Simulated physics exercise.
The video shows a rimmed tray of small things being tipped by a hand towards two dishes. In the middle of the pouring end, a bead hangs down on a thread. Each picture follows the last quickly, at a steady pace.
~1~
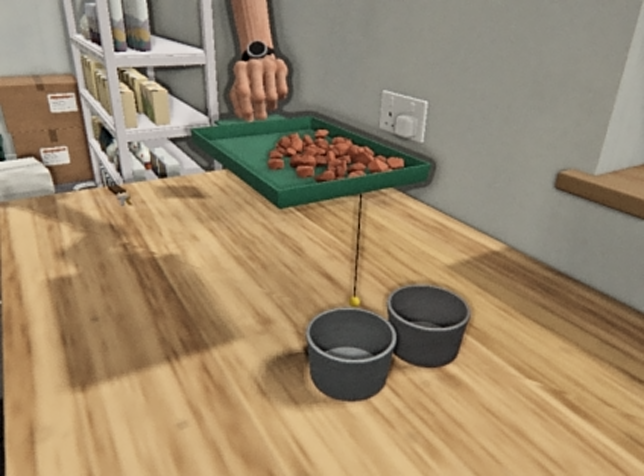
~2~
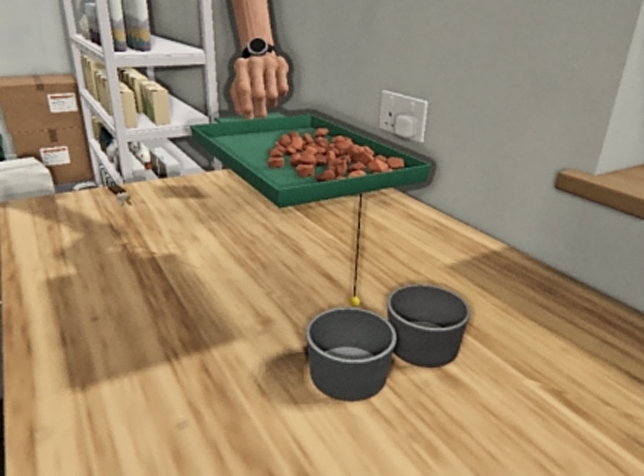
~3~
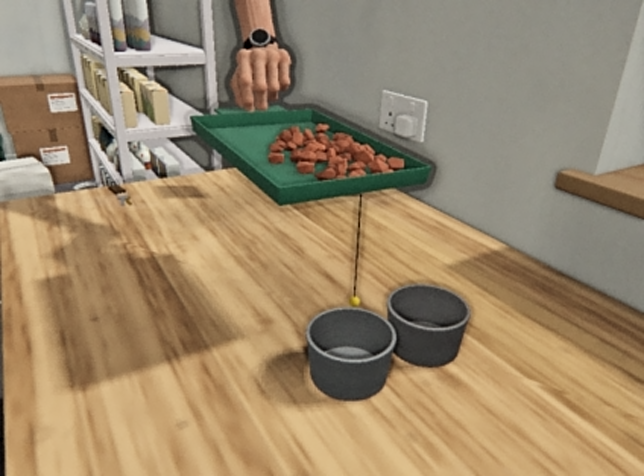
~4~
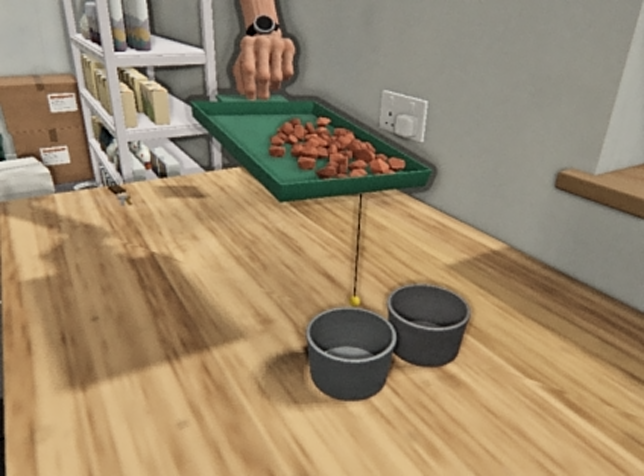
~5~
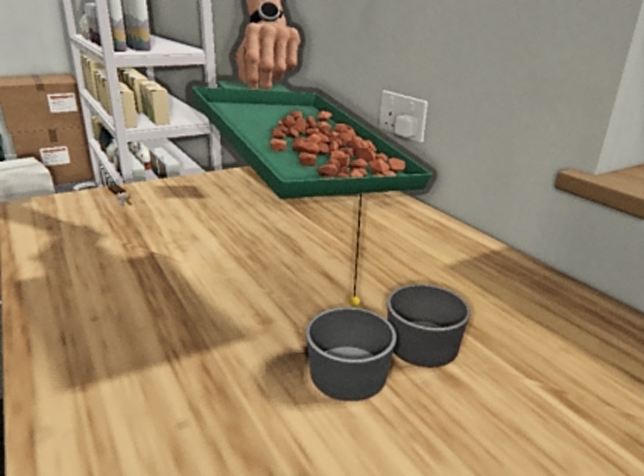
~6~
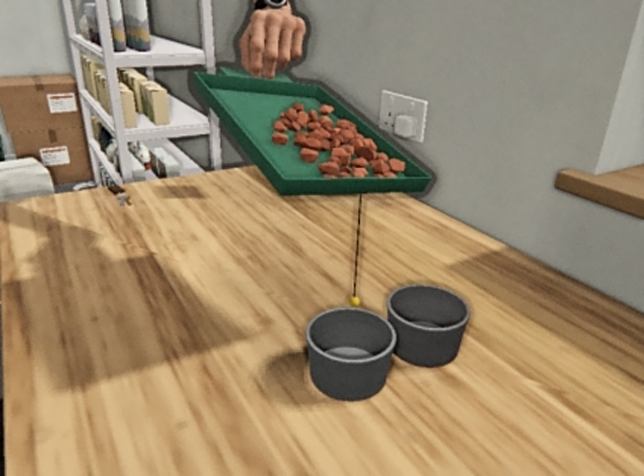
Green tray of reddish-brown chunks tilting gradually as a hand raises its back edge above two dark dishes on a wooden table.
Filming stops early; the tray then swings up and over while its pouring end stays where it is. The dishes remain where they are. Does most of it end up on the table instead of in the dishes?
No, most gets caught.
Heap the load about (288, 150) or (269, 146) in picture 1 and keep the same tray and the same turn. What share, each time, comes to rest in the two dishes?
About 80 % and 80 %.
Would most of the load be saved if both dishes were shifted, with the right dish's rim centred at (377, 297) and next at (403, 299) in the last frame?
Well, it comes to a lesser portion at first and a greater portion after that.
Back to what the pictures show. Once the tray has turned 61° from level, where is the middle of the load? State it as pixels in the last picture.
(374, 135).
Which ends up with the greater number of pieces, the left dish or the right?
The right-positioned one, it's fuller.
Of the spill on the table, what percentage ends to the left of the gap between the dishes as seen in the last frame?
30 per cent or thereabouts.
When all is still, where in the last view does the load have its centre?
At about (422, 335), give or take.
Soon after the last picture, tray tipped steeply; all on the tray.
A little later, tray tipped past a quarter turn; about half on the tray; a small part in the right dish; a stray few outside both; about half in the air.
Later still, tray tipped past a quarter turn; a stray few in the left dish; most in the right dish; about a quarter outside both.
At rest, tray tipped past a quarter turn; a stray few in the left dish; most in the right dish; about a quarter outside both.
